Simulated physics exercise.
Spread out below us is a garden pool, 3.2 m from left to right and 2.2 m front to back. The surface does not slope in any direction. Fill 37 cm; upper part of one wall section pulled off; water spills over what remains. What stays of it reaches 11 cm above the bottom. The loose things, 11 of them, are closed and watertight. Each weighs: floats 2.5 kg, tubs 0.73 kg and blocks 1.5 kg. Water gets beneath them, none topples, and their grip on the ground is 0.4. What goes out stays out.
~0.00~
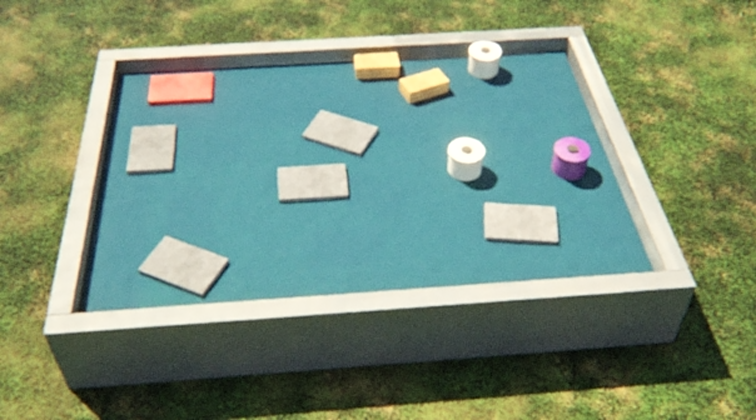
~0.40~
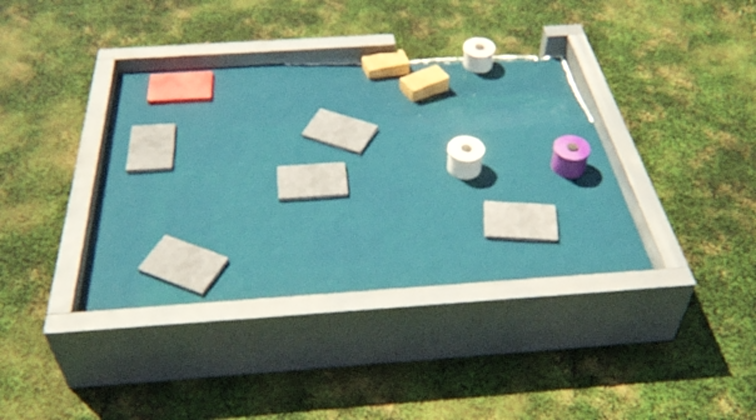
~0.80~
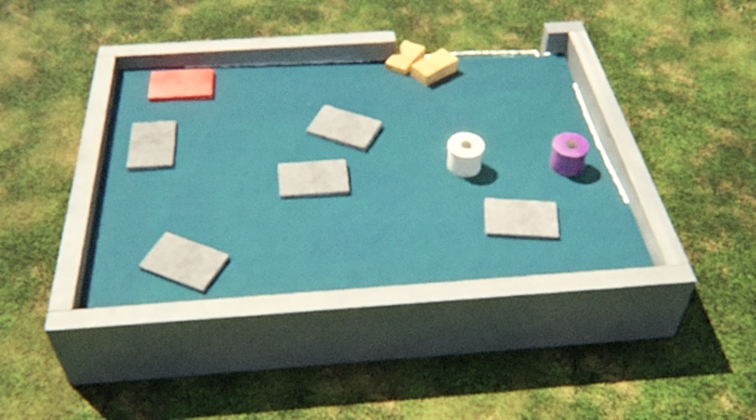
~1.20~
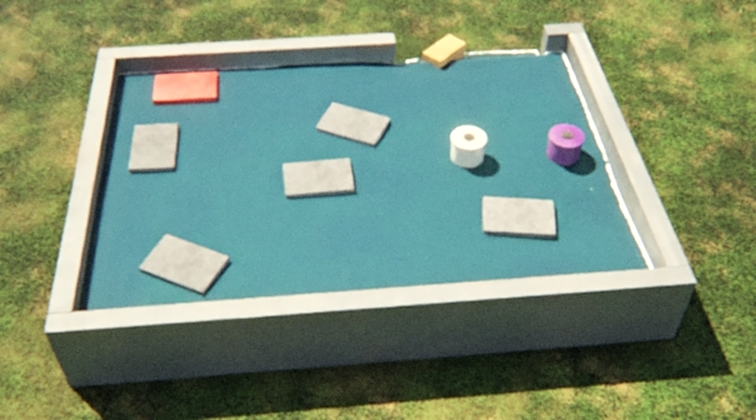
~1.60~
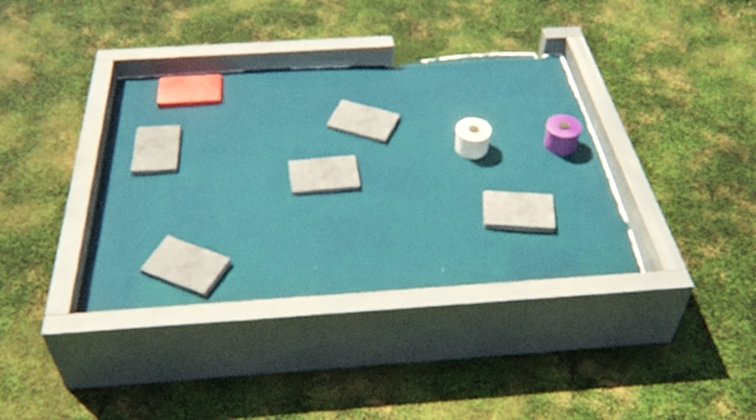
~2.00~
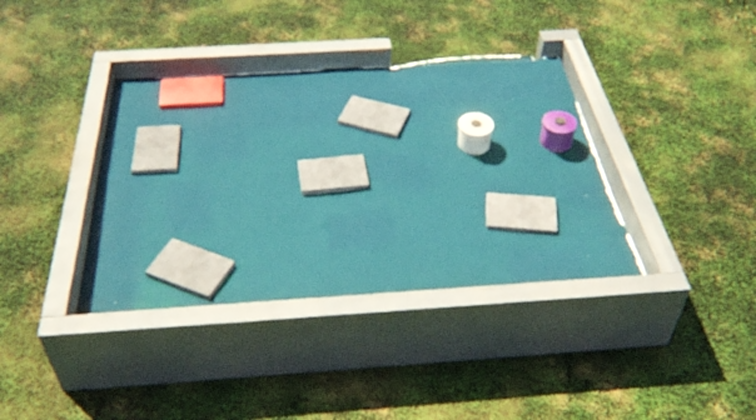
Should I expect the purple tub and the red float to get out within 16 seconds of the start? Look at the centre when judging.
The purple tub makes it out and the red float does not get out.
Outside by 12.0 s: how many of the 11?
That would be 6.
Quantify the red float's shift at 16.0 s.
It's about 100 cm away.
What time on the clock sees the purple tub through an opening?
Roughly 6.5 s, I'd say.
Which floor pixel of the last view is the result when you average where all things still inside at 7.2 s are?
They average out to somewhere around (320, 187).
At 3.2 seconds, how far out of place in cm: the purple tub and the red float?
I'd say about 50 and 20 centimetres.
After 3.2 s the purple tub is near (558, 107), 0.5 m from its start, afloat; the red float is near (209, 96), 0.2 m from its start, afloat; 3 of 11 are out; 8 afloat.
After 7.2 s the purple tub has gone out; the red float is near (244, 90), 0.5 m from its start, afloat; 6 of 11 are out; 5 afloat.
After 12.0 s the purple tub has gone out; the red float is near (277, 93), 0.7 m from its start, afloat; 6 of 11 are out; 5 afloat.
After 16.0 s the purple tub has gone out; the red float is near (314, 94), 0.9 m from its start, afloat; 7 of 11 are out; 4 afloat.
